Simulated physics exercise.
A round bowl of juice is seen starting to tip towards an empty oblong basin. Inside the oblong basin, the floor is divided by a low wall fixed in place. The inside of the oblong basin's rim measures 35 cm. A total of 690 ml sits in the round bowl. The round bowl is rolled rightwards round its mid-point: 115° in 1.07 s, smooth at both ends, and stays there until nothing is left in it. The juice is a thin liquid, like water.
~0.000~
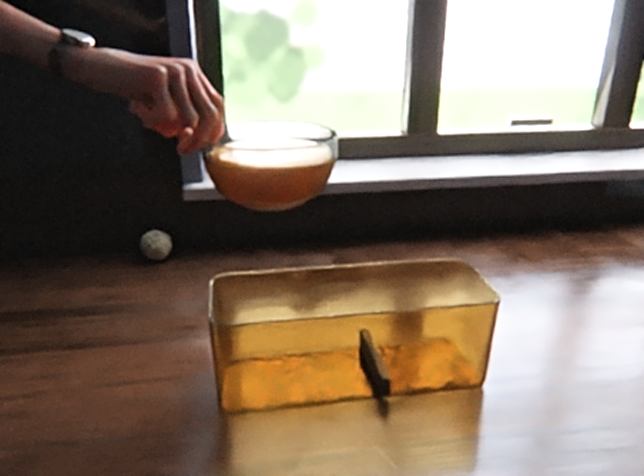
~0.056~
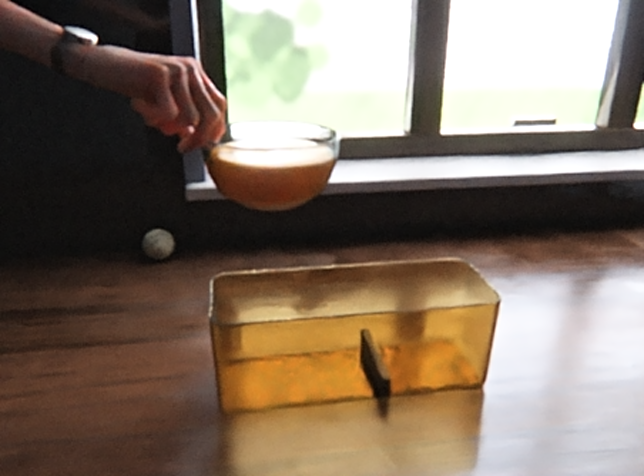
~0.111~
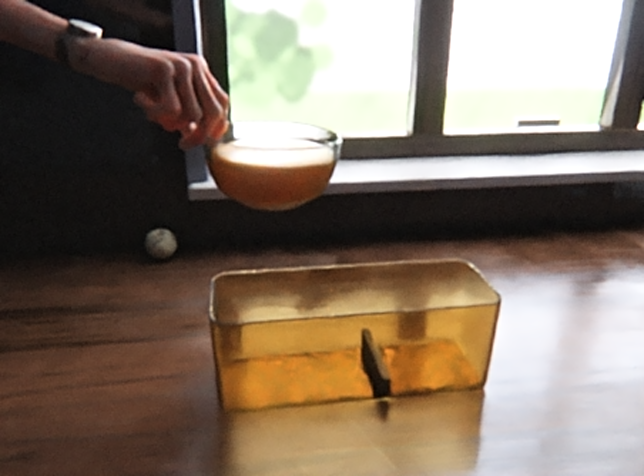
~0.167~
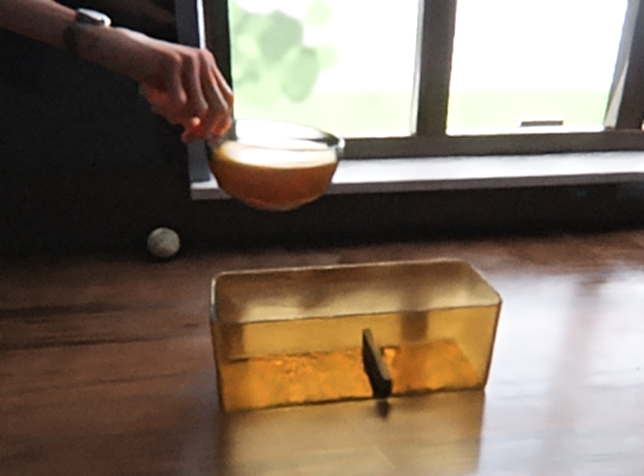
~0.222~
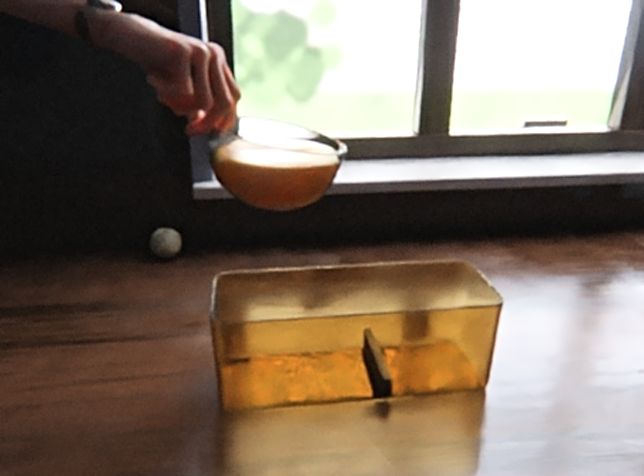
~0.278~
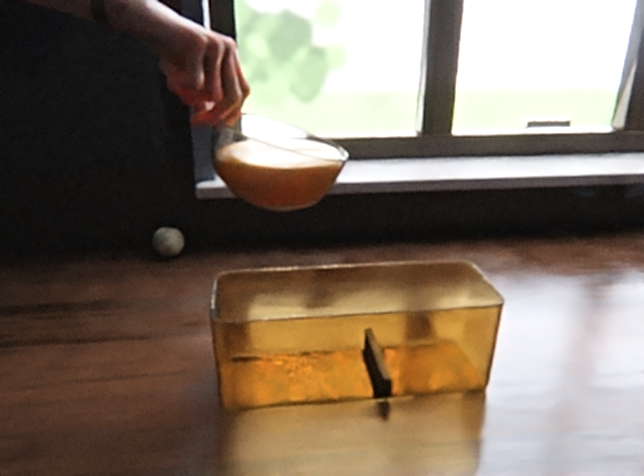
A hand tilting a clear round bowl of cloudy orange juice rightwards above an amber oblong basin on a wooden table.
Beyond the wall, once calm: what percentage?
55 out of 100.
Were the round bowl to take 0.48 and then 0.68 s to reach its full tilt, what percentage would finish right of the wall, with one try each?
Try 1: 45 %; try 2: 45 %.
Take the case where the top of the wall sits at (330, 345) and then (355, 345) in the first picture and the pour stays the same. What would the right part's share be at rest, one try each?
In order, 90 and 80 per cent.
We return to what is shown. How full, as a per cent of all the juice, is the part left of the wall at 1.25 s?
Reading: Approx. 42 per cent.
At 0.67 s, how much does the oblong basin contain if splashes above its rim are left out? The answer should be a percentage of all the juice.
Estimate - around 22 in a hundred parts.
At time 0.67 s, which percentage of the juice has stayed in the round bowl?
About 36 per cent.
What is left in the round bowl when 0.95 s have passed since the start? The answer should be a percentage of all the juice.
Around 0 in a hundred.
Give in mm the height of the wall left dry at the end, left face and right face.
Some 16 mm on the left and 6 mm on the right.
After 0.67 s the tilt is 79° and 36 per cent is still to pour, 3 is left of the wall and 19 right of it.
After 0.95 s the tilt is 111° and 0 per cent is still to pour, 34 is left of the wall and 60 right of it.
After 1.25 s the tilt is 115° and 0 per cent is still to pour, 42 is left of the wall and 58 right of it.
After 1.57 s the tilt is 115° and 0 per cent is still to pour, 44 is left of the wall and 55 right of it.
In the end 45 per cent lies left of the wall, 55 right of it and 1 outside.
